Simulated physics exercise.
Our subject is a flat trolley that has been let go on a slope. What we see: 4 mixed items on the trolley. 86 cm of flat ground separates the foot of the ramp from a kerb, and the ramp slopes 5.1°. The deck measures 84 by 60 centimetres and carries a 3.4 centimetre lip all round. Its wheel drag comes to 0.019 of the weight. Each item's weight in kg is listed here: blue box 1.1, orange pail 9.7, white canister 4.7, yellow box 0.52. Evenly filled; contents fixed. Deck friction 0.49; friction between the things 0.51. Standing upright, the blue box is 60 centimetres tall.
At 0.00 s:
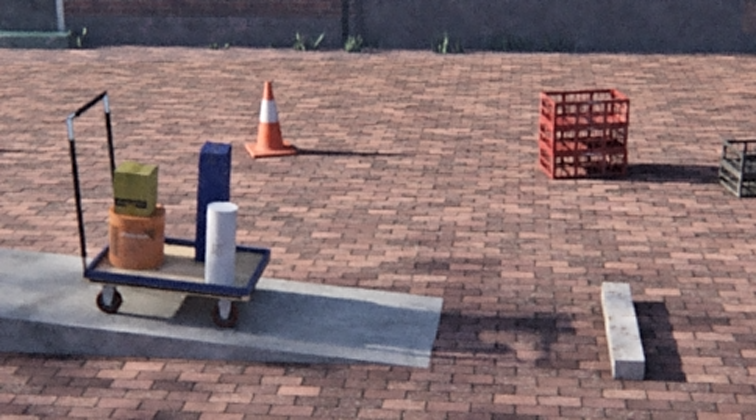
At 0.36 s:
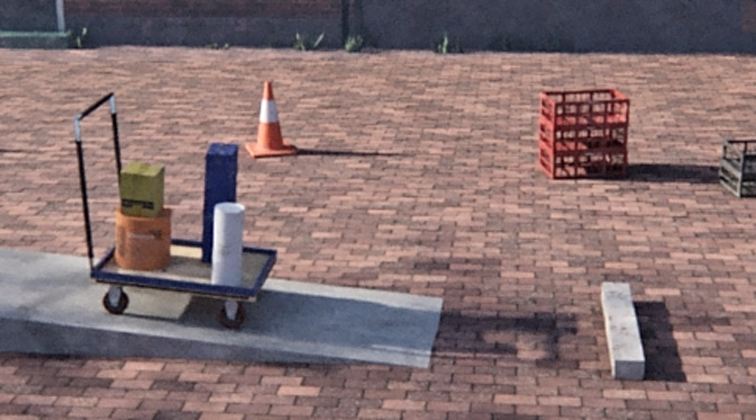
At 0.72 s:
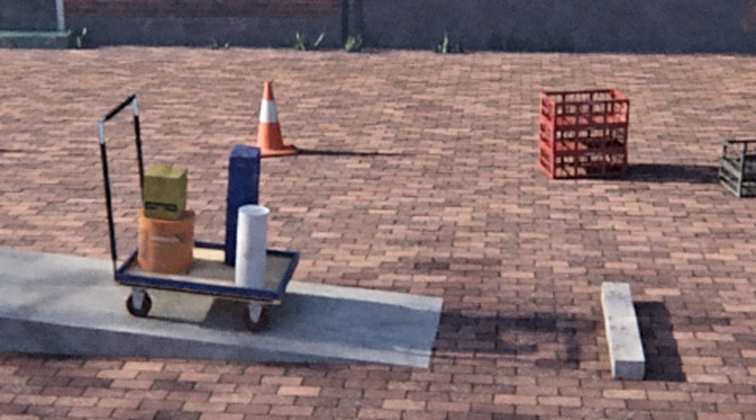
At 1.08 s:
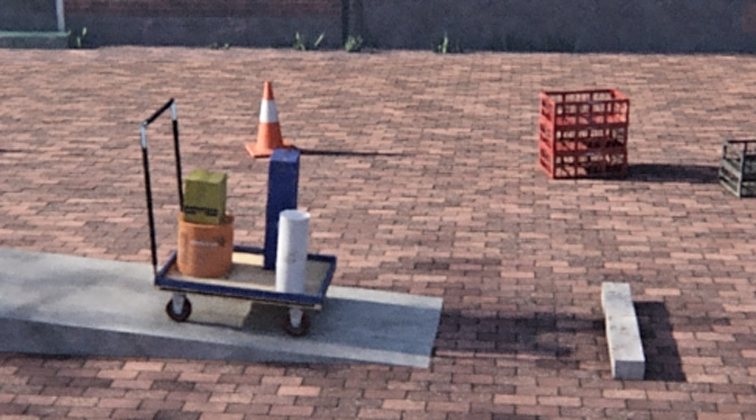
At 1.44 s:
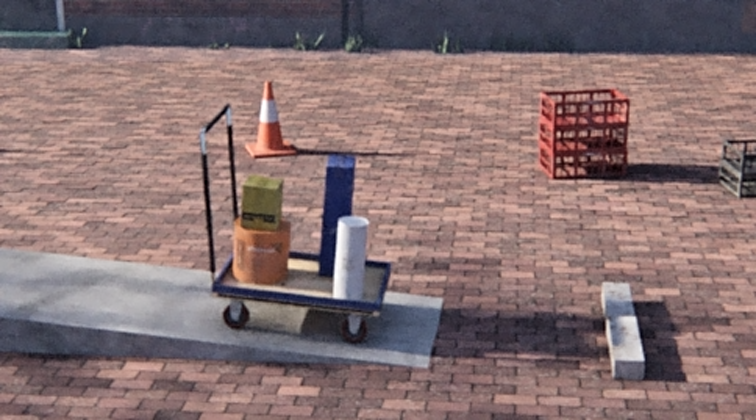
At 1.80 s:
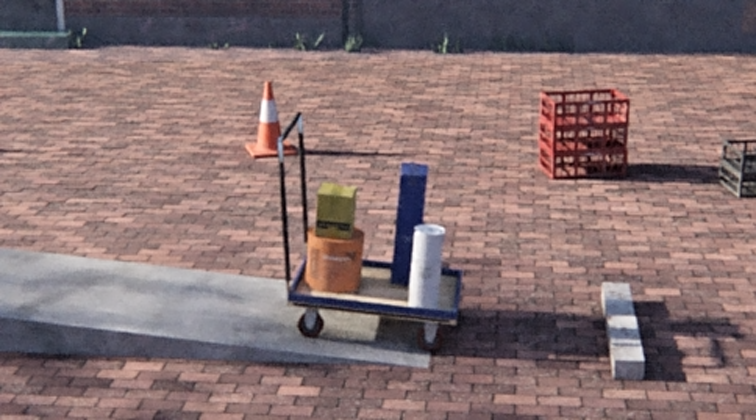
To begin with, a flat trolley carrying a yellow box on an orange pail, a tall blue box and a white canister sits on a low ramp at left. It rolls slowly rightward down the slope, then gathers speed, its front wheels reaching the ramp's lower end with the items still upright.
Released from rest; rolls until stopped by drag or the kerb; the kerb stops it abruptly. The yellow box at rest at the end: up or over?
Stays erect.
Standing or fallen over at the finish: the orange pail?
Well, the orange pail holds steady.
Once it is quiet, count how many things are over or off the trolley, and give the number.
The answer is 2.
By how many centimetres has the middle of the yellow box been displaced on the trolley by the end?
About 14 cm.
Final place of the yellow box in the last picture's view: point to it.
About (521, 224).
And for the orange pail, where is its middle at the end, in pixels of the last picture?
(521, 272).
By 2.50 s, trolley at the kerb; yellow box 6 cm from its spot near (503, 224); blue box rocked 5° off its seat; white canister rocked 3° off its seat.
By 2.80 s, trolley at the kerb; blue box and white canister now off the trolley; yellow box 15 cm from its spot near (521, 224); orange pail 14 cm from its spot.
When it is over (3.6 s), off the trolley and tipped over, blue box and white canister; not toppled but over 10 cm from the start, orange pail and yellow box. End places, in pixels of the last picture, yellow box near (521, 224).
